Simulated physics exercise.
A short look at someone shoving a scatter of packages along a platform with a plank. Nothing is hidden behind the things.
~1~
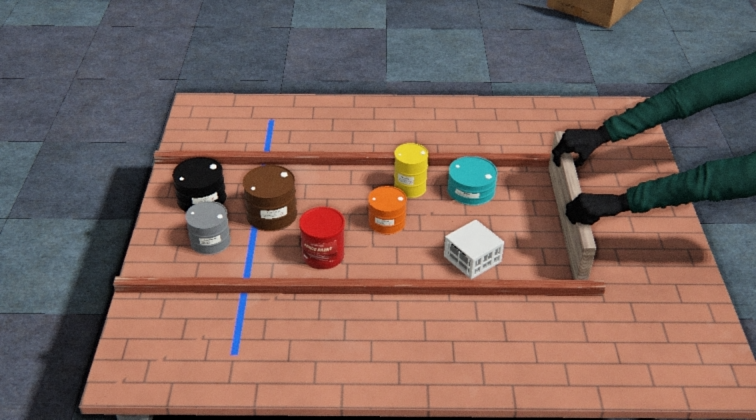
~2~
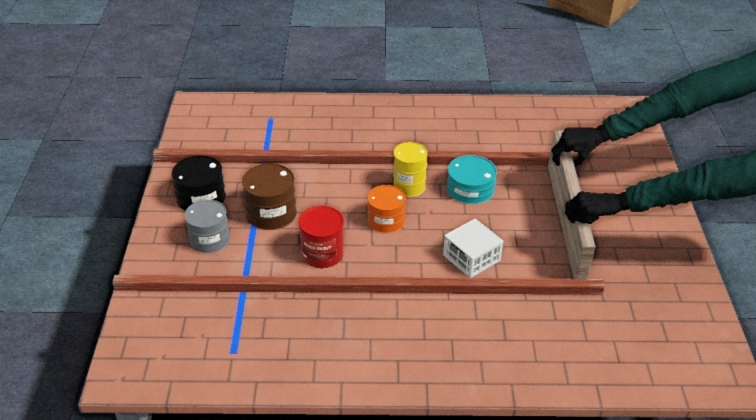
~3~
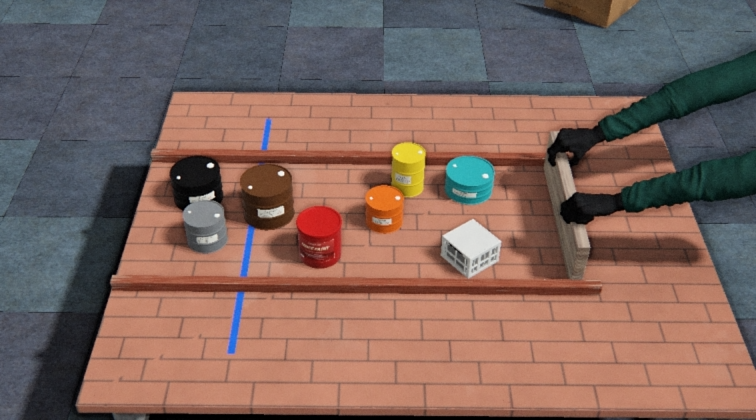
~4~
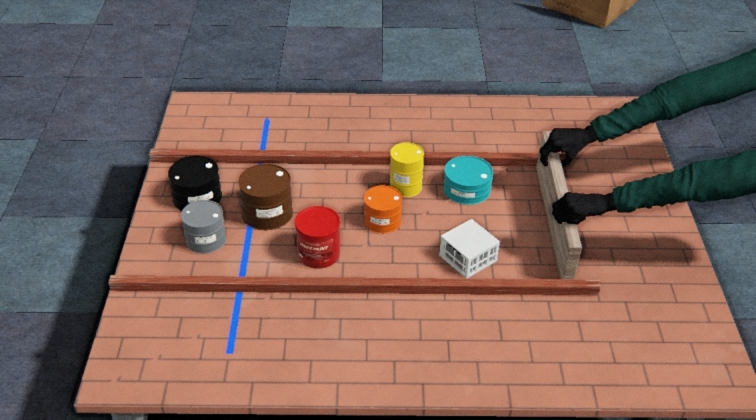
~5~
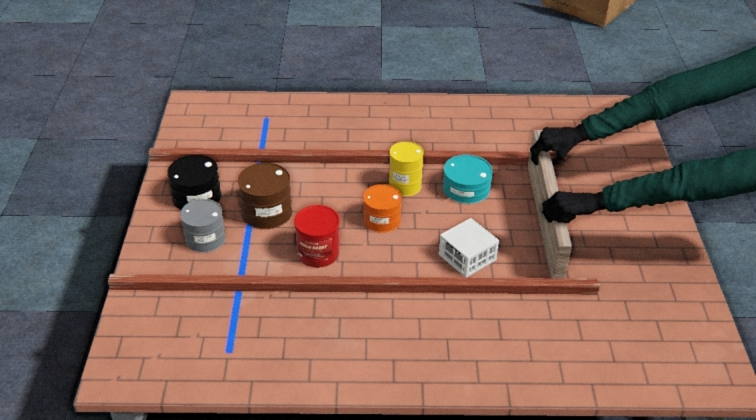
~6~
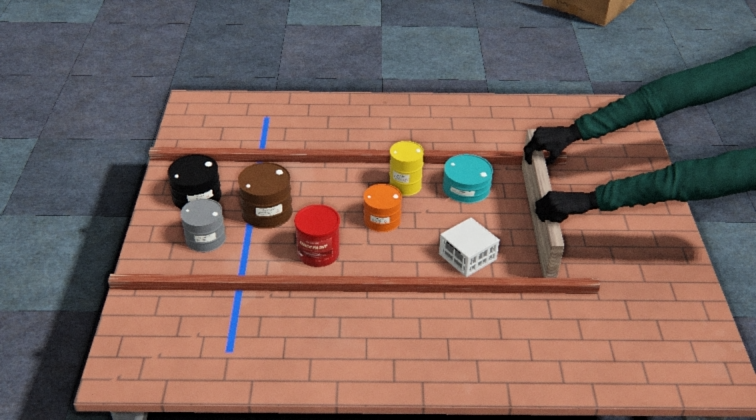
A plank, held by two black-gloved hands, slid a short way left along a brick-patterned platform toward a turquoise canister and a white crate, while the scattered containers stayed in place.
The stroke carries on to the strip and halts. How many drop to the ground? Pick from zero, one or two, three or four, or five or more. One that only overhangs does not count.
Here the number that fall off is zero.
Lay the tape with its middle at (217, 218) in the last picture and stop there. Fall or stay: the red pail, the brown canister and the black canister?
The red pail holds on; the brown canister stays on; the black canister tumbles off.
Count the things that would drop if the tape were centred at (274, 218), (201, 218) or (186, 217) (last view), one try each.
The counts: 0, 2 and 5.
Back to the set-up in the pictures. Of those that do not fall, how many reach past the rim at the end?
Overhanging: 1.
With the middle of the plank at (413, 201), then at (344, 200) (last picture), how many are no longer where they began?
The counts are 3 and 5.
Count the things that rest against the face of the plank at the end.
3 of them.
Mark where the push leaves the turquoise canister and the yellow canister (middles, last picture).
The turquoise canister stops around (232, 176); the yellow canister around (194, 159).
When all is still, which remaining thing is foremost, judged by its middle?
Foremost is the black canister.
Soon after, none off yet; black canister at rest near (195, 183); grey canister at rest near (204, 225); brown canister at rest near (266, 195).
At rest, the number that fall off is zero.
